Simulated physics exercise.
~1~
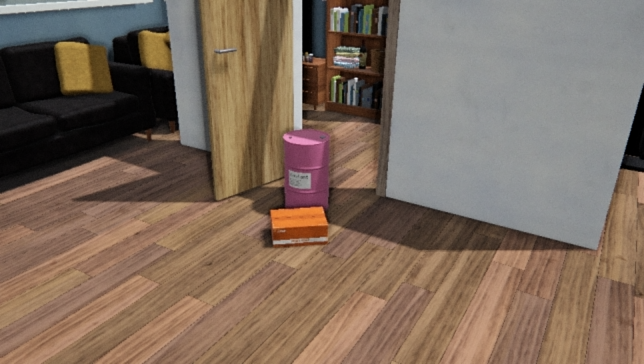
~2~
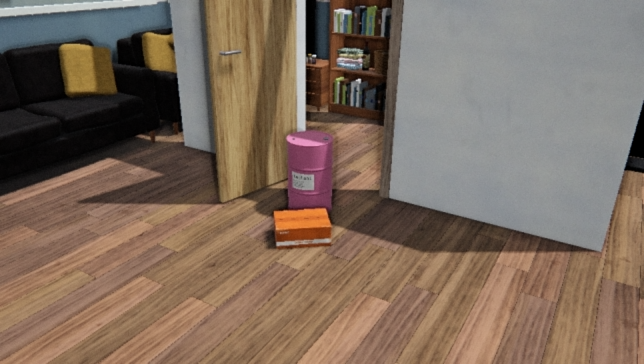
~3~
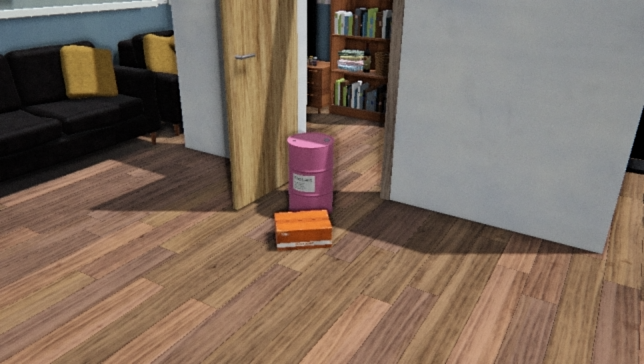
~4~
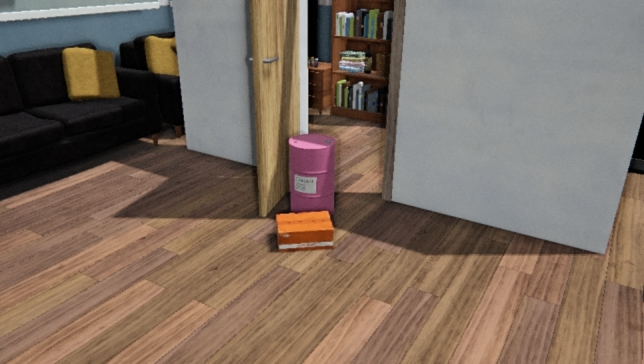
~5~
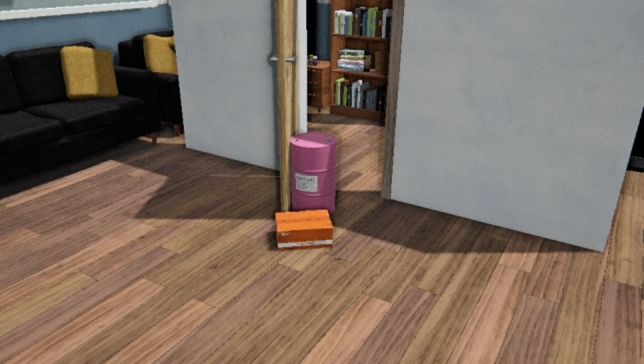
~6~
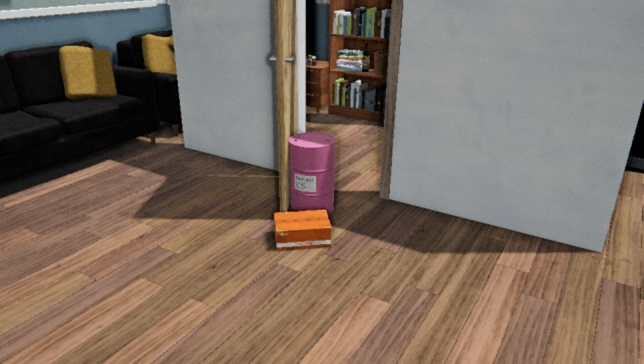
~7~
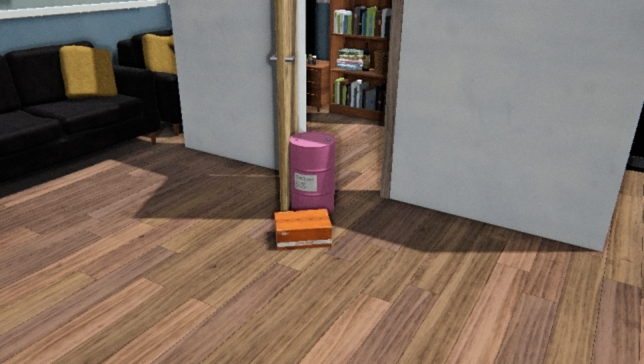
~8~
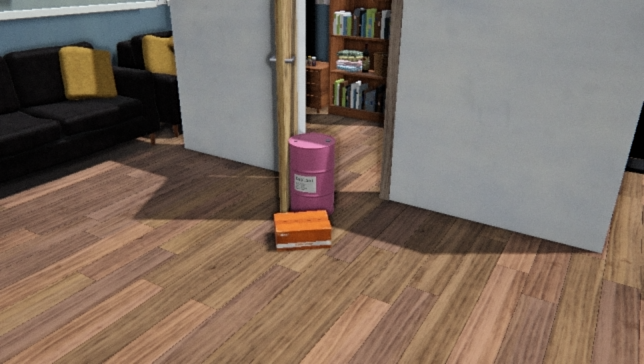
The clip opens on a wooden door standing wide open in a room with a plank floor, a black sofa with yellow cushions on the left and a bookcase visible through the doorway. A pink drum stands by the opening, with an orange parcel on the floor just in front of it. The view sways slightly, and then the door starts swinging towards its frame, its face narrowing as it nears the drum. It comes up beside the drum and parcel and stops, seen nearly edge-on. The door stays there, blocked and still open, while the drum and parcel remain in place.
